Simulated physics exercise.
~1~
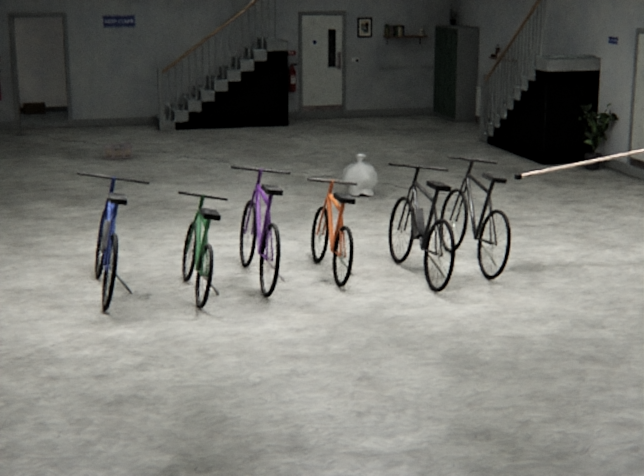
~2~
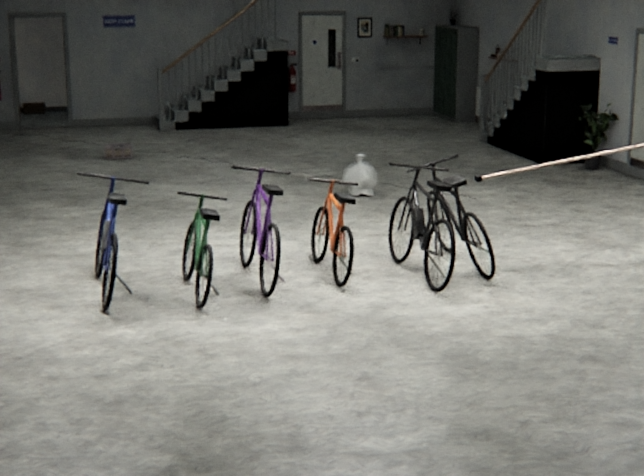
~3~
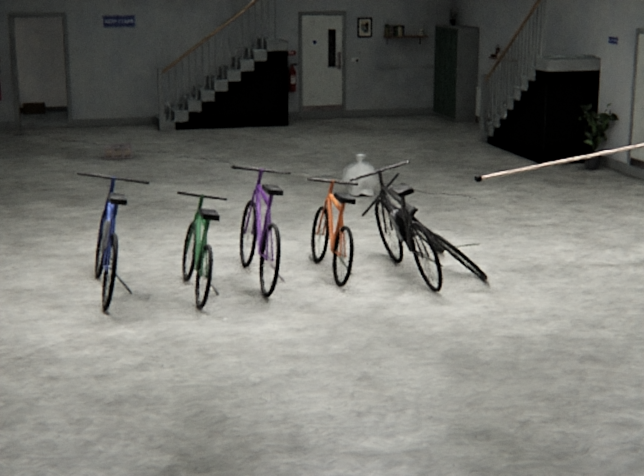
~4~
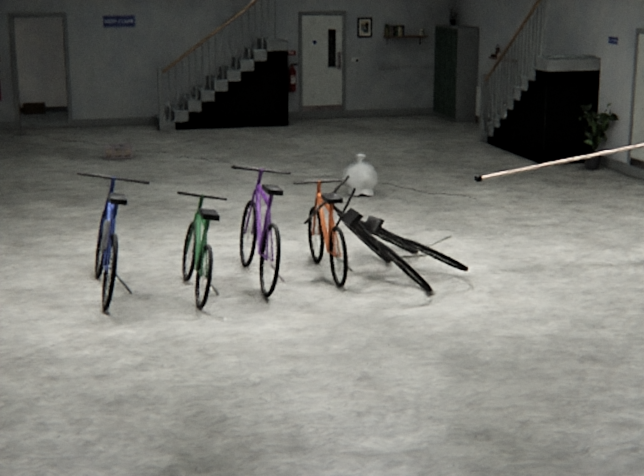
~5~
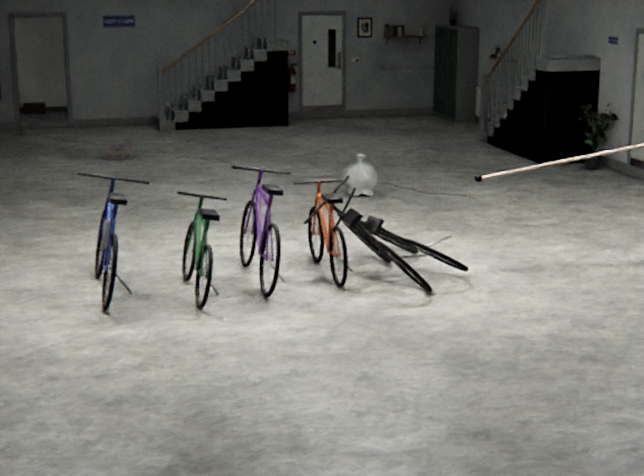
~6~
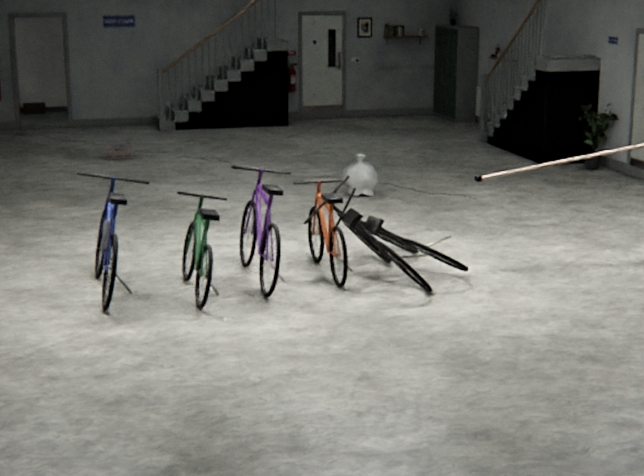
A pole tips the rightmost bicycle left into another, and both fall against the orange bicycle.
